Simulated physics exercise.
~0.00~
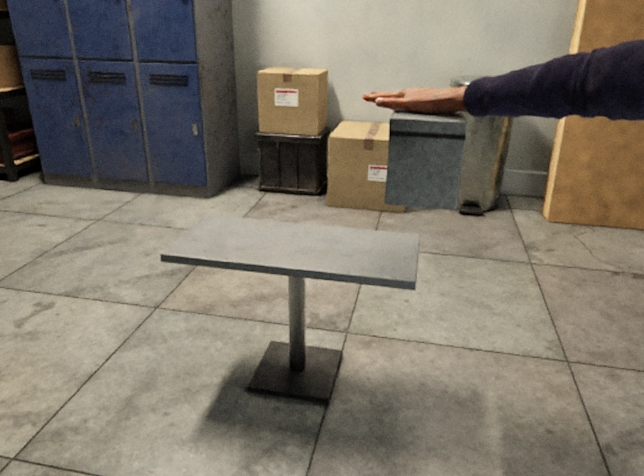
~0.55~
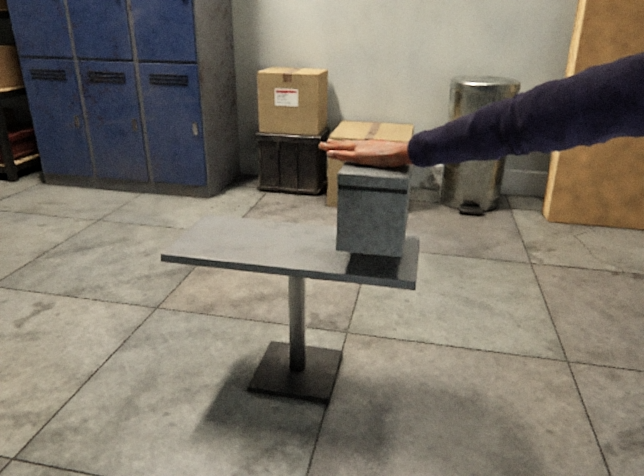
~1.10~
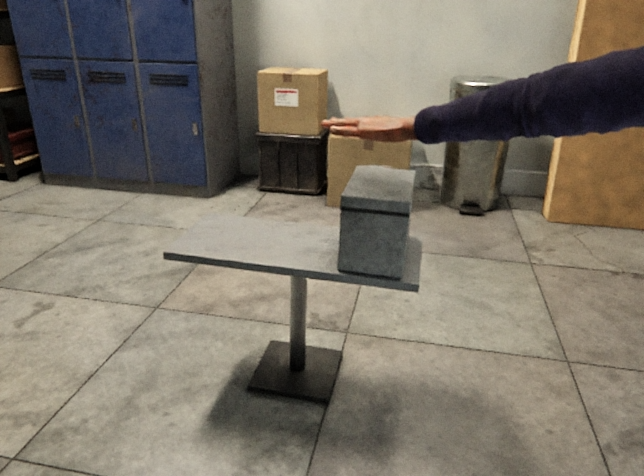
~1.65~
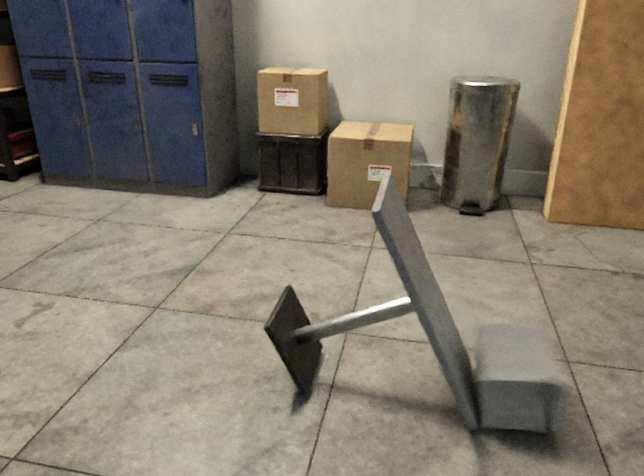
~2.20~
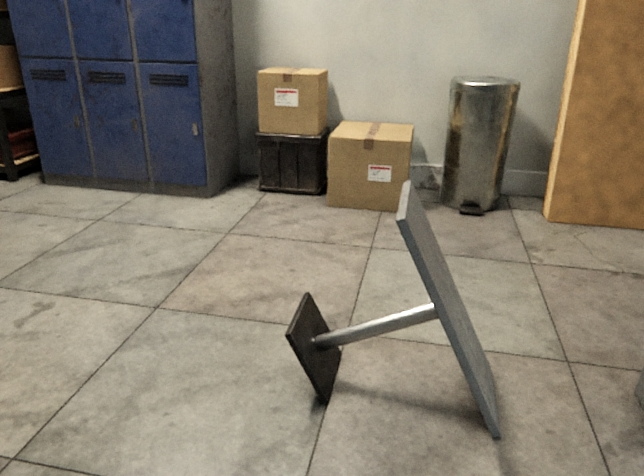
To begin with, a hand in a dark sleeve reaches in from the right above a grey block, while a narrow-footed grey stand waits on a tiled floor before lockers and cardboard boxes. The hand brings the block leftward and down onto the right end of the tabletop. It then lets go and draws back, leaving the block perched near the edge. The stand tips over to the right, its base lifting as the block tumbles toward the floor. Finally, the stand lies toppled, its top steeply tilted, with the block almost out of view at the right.
